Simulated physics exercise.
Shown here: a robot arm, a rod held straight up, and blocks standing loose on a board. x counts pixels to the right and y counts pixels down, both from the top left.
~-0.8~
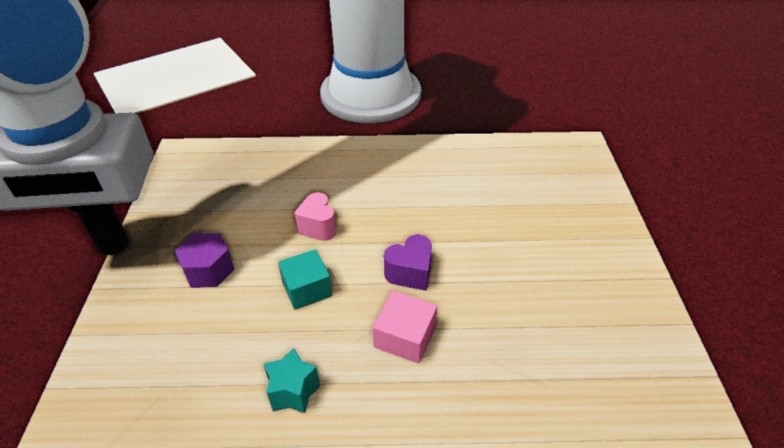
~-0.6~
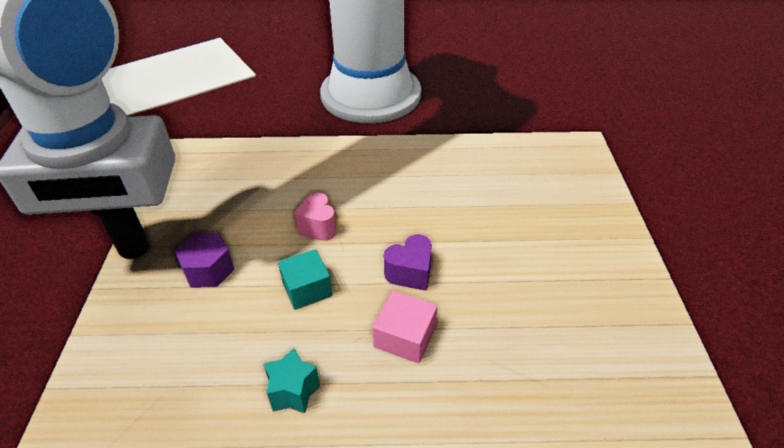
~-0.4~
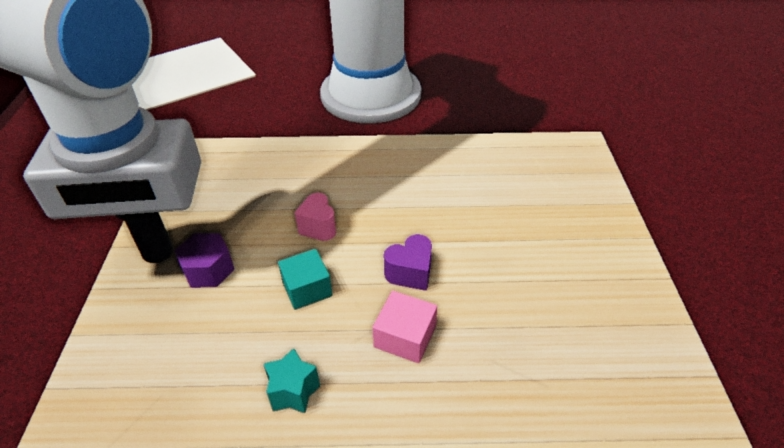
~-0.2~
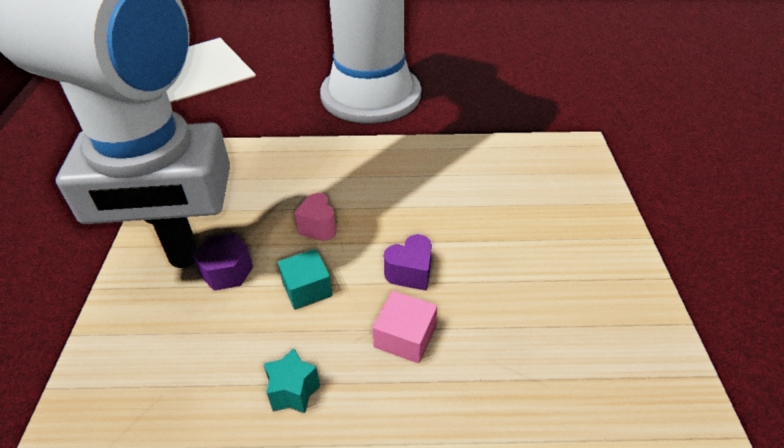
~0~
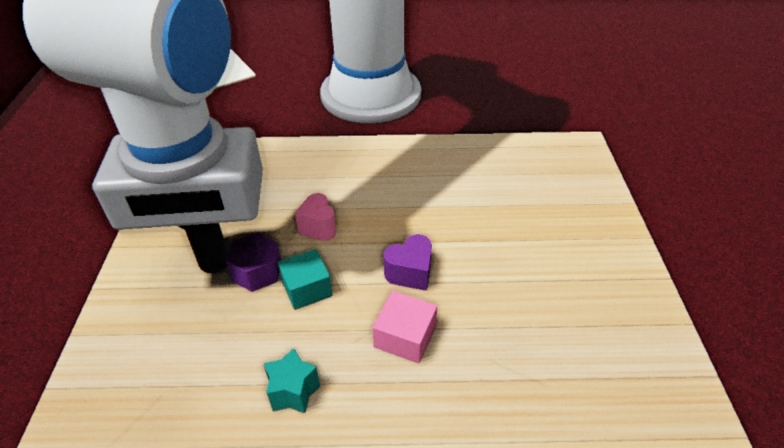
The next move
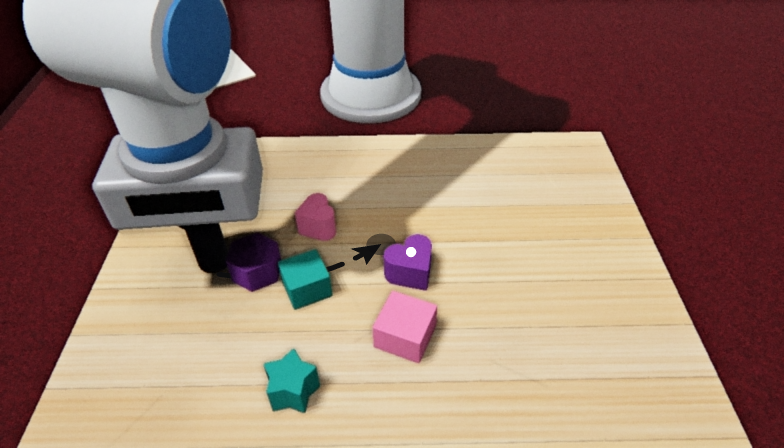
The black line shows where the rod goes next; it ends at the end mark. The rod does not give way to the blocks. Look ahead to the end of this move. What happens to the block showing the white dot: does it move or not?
It stays put.
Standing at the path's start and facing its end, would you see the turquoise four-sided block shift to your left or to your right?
Well, taking the path from its start to its end as straight ahead, the turquoise four-sided block moves to the right.
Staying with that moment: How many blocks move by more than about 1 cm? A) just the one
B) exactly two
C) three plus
B (exactly two)
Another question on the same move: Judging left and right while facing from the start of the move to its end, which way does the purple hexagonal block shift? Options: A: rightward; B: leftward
B (leftward)
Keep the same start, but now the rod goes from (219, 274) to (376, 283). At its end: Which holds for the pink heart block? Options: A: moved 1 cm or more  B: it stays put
B (it stays put)
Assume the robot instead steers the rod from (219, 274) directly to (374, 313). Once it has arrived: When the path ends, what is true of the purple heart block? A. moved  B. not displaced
My pick is A.
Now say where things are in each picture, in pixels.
In the first picture, lower end of the rod at (114, 246), tops of blocks, purple hexagonal block at (201, 249), turquoise four-sided block at (303, 268), purple heart block at (411, 252).
In the second picture, rod at (135, 250), blocks as before.
In the third picture, rod at (158, 254), blocks as before.
In the fourth picture, rod at (185, 258), purple hexagonal block at (220, 251).
In the fifth picture, rod at (215, 263), purple hexagonal block at (252, 251), turquoise four-sided block at (303, 268), purple heart block at (411, 252).
The drawn path runs from (219, 274) via (275, 279) and (333, 268), ending at (381, 244); the dot is on the purple heart block.
What follows on the original path. One third of the way, rod at (274, 268); purple hexagonal block at (308, 243), turned 30° anticlockwise; turquoise four-sided block at (333, 270), turned 65° clockwise.
Two thirds of the way, rod at (332, 257); purple hexagonal block at (353, 223), turned 70° anticlockwise; turquoise four-sided block at (343, 272), turned 85° clockwise.
At the end, rod at (381, 233); purple hexagonal block at (380, 198), turned 105° anticlockwise; turquoise four-sided block at (343, 272), turned 85° clockwise; purple heart block not moved.
